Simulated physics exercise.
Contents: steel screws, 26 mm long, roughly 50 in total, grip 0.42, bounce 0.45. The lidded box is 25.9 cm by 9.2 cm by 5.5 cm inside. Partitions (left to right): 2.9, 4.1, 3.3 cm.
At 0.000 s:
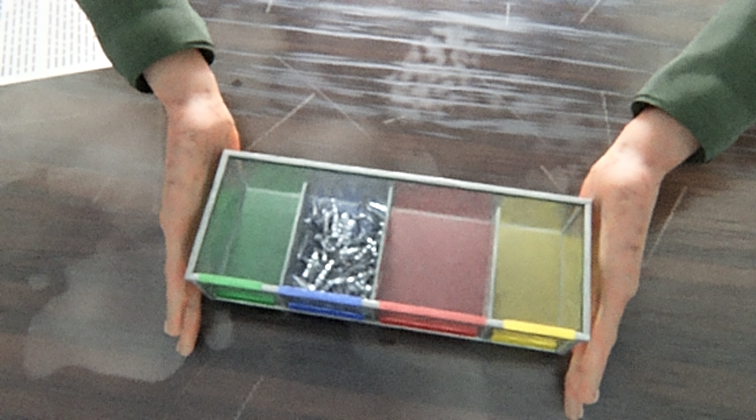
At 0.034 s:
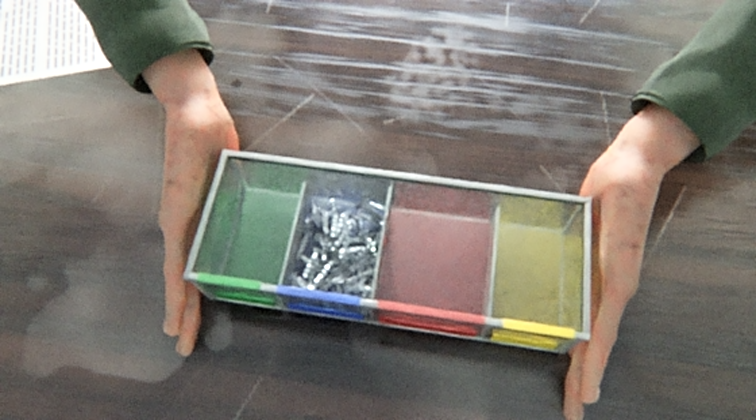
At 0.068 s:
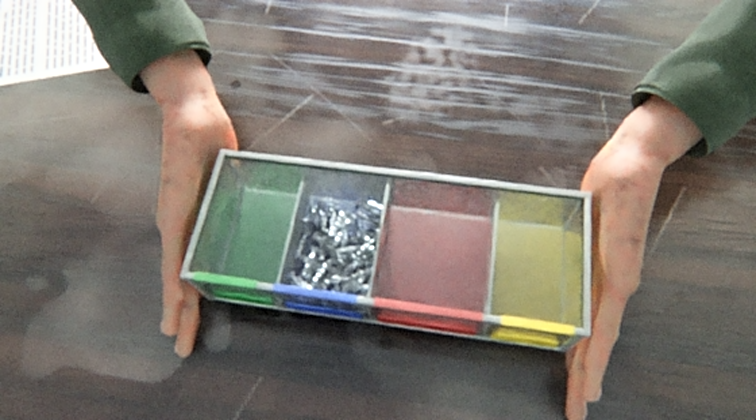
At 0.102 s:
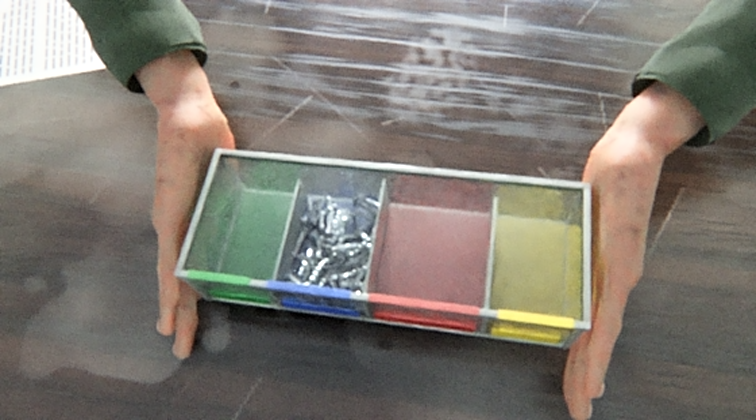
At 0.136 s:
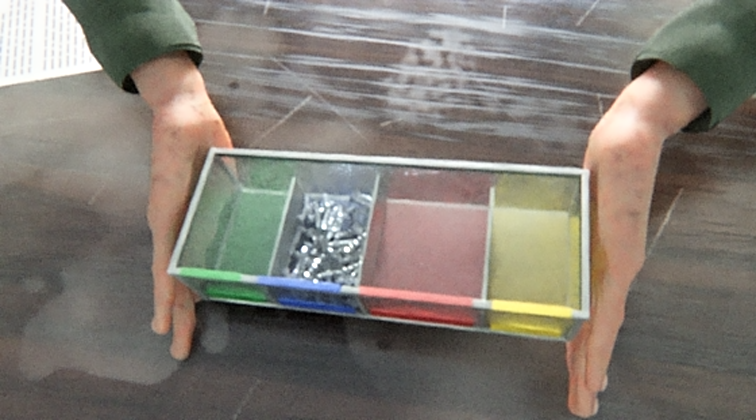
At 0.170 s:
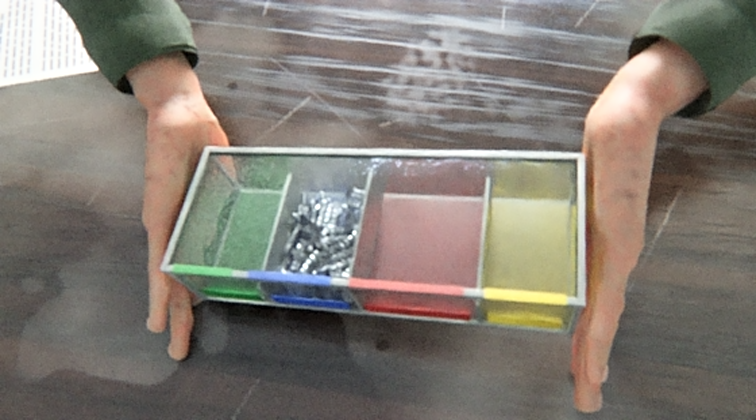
At first, two hands in dark green sleeves grip the ends of a clear box with green, blue, red and yellow sections, steel screws piled in the blue one. The hands then tilt the box slightly, its right end rising and its front edge shifting a little left, while the screws stay within the blue section.
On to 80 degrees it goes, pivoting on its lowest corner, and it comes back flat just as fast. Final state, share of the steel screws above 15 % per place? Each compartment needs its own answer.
Red N, blue Y, green Y, yellow N.
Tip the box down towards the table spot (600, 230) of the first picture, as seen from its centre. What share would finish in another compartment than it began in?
The share would be about 10 percent.
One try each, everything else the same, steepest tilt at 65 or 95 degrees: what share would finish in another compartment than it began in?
I'd put them near 10 and 85 percent in that order.
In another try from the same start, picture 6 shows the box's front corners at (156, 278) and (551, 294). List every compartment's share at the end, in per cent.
In the end red holds 0 %, blue holds 60 %, green holds 40 % and yellow holds 0 %.
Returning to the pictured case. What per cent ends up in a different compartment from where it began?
Estimate: Some 35 %.
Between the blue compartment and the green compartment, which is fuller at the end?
That would be the blue compartment.
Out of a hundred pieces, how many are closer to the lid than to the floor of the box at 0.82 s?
Something like 20 percent of the pieces.
Then, at 0.82 s, tilt 80 degrees; blue 90 %, green 10 %.
After 1.26 s, tilt 35 degrees; blue 65 %, green 35 %.
After 1.77 s, tilt 0 degrees; blue 65 %, green 35 %.
By 2.2 s all is still; red 0 %, blue 65 %, green 35 %, yellow 0 %.
